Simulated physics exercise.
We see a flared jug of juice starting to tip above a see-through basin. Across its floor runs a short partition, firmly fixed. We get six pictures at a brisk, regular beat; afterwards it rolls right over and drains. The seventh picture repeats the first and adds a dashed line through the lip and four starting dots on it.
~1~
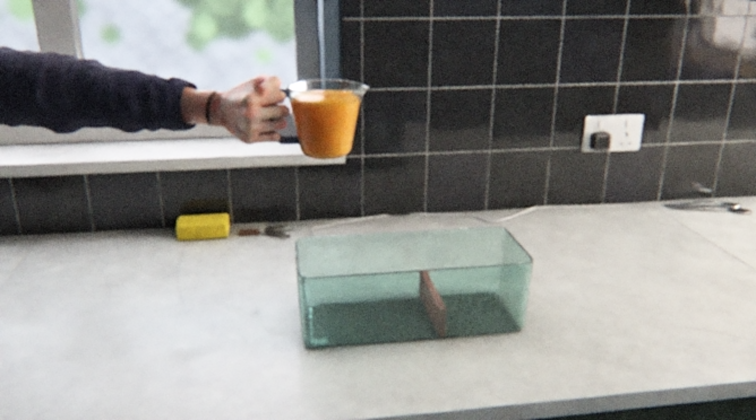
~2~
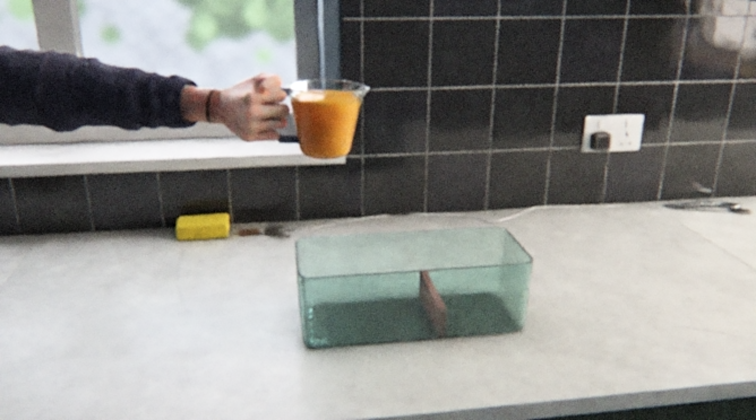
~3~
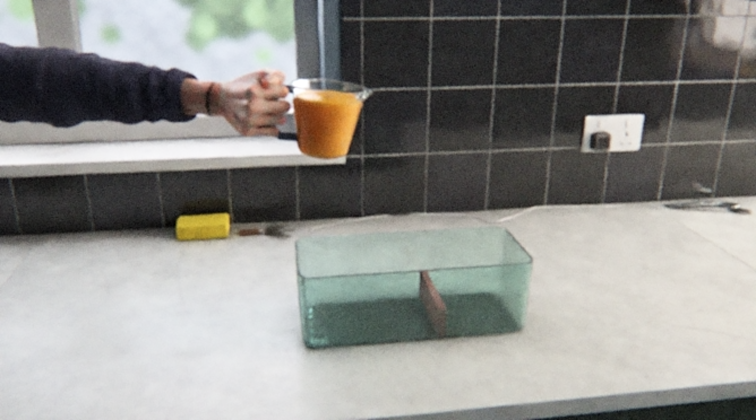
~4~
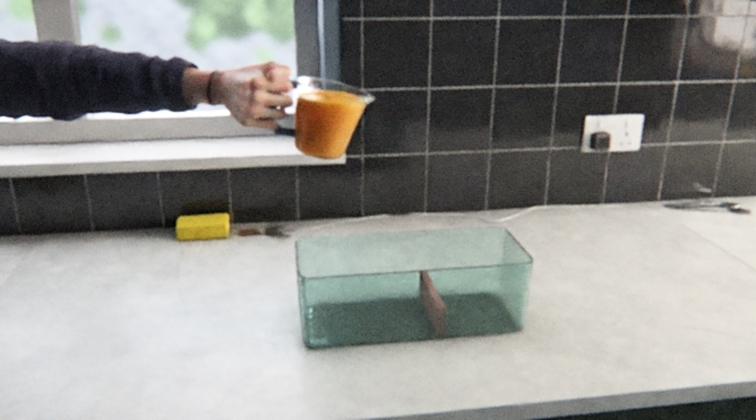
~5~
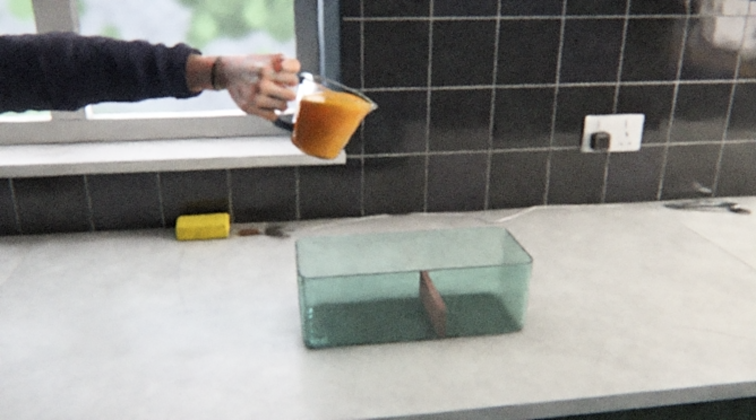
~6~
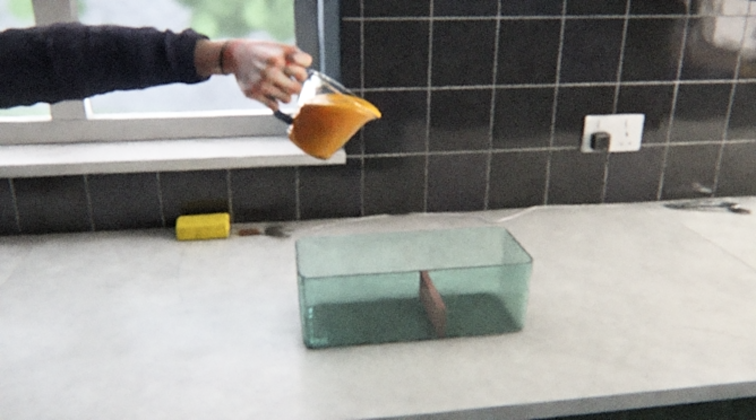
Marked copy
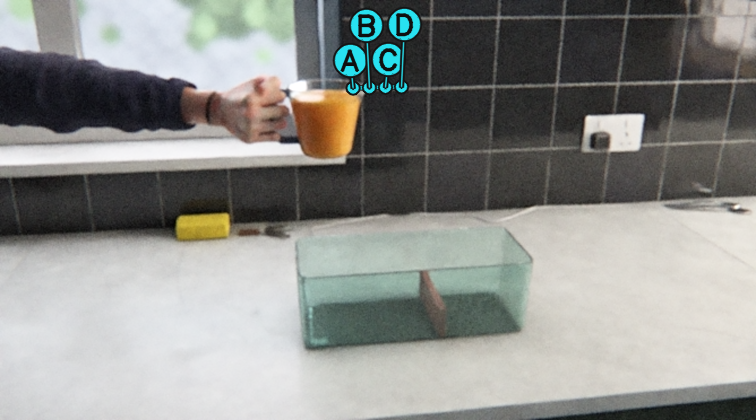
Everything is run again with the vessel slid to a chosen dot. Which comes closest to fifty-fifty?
C is best.
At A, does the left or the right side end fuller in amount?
The left side.
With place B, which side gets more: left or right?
The left side.
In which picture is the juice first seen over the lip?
In picture 6.
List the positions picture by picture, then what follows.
Upright, lip at (368, 87); basin from (303, 346) to (524, 328); top of the wall at (432, 288); nothing has left yet, in the first picture.
Upright, lip at (369, 88); nothing has left yet, in the second picture.
Tipped about 6°, lip at (371, 92); nothing has left yet, in the third picture.
Tipped about 13°, lip at (374, 98); nothing has left yet, in the fourth picture.
Tipped about 23°, lip at (377, 106); nothing has left yet, in the fifth picture.
Tipped about 34°, lip at (378, 116); juice is over the lip, down to (378, 116), in the sixth picture.
On the marked copy, A at (353, 88); B at (369, 87); C at (385, 87); D at (401, 86).
With A, about 90 % ends left of the wall and 5 % right of it; 5 % is lost outside.
With B, about 87 % ends left of the wall and 8 % right of it; 5 % is lost outside.
With C, about 53 % ends left of the wall and 45 % right of it.
With D, about 7 % ends left of the wall and 90 % right of it; 3 % is lost outside.
